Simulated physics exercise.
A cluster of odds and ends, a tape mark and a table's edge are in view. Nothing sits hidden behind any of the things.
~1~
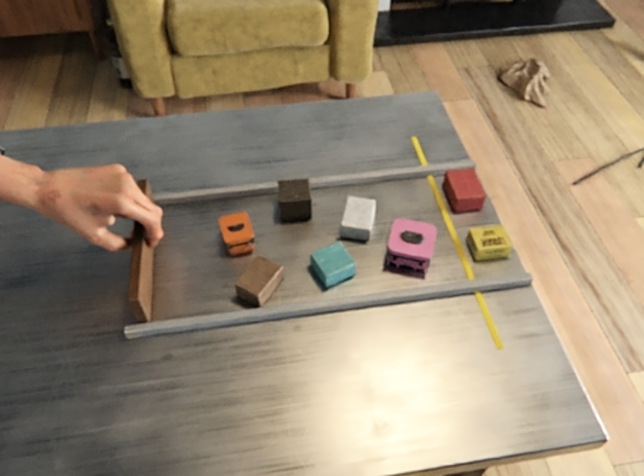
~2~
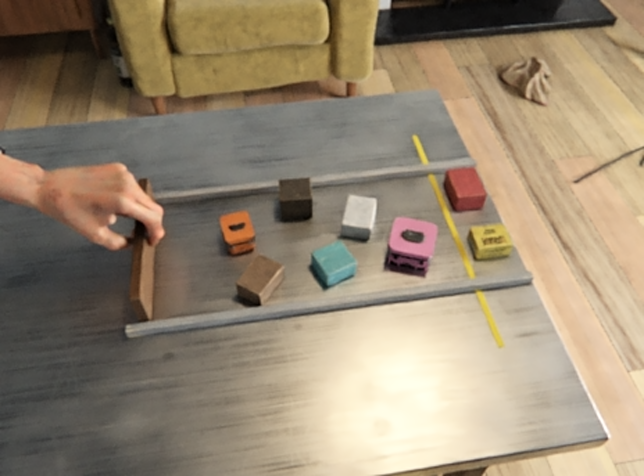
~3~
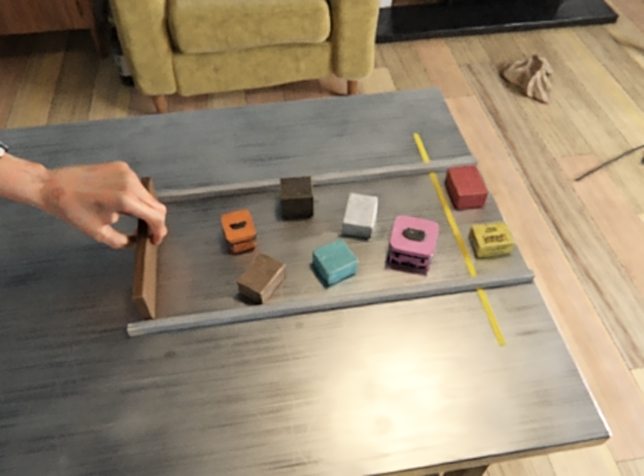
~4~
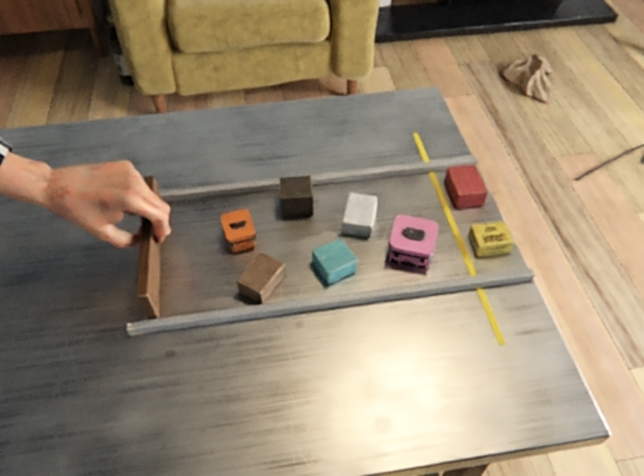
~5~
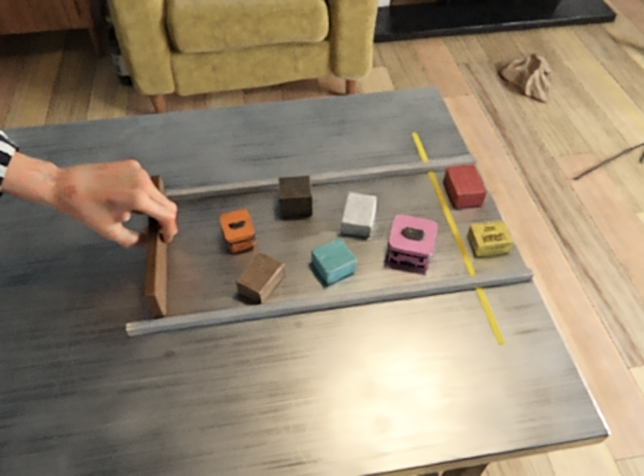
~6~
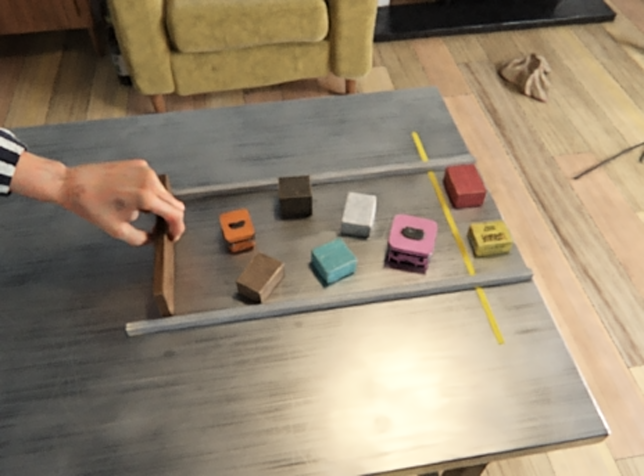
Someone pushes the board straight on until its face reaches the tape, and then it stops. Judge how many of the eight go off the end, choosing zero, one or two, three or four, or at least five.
Most likely either three or four will drop off.
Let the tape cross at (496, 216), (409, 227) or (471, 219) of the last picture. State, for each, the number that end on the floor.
8, 1, 5.
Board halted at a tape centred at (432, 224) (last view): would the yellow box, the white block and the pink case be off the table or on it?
Outcome: The yellow box is gone; the white block is safe; the pink case is gone.
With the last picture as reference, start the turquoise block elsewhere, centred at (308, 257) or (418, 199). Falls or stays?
In order, the object stays where it is, then goes off.
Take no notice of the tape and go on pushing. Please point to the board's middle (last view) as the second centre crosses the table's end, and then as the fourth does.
At (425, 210) for the second, at (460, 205) for the fourth.
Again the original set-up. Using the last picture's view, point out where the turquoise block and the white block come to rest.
I'd put one close to (508, 241) and the other close to (489, 198).
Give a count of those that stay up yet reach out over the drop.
The total would be 2.
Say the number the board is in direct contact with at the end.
Count recorded: 3.
Soon after, none off yet; yellow box at rest near (490, 238); red block at rest near (465, 185); pink case at rest near (412, 241).
Then, none off yet; yellow box at rest near (490, 238); red block at rest near (465, 185); pink case moved a little near (428, 235).
Further on, one off so far; yellow box on its side near (523, 273); red block moving near (474, 184); pink case moved well along near (495, 222).
At rest, the number that fall off is three or four; fallen, pink case, red block and yellow box.
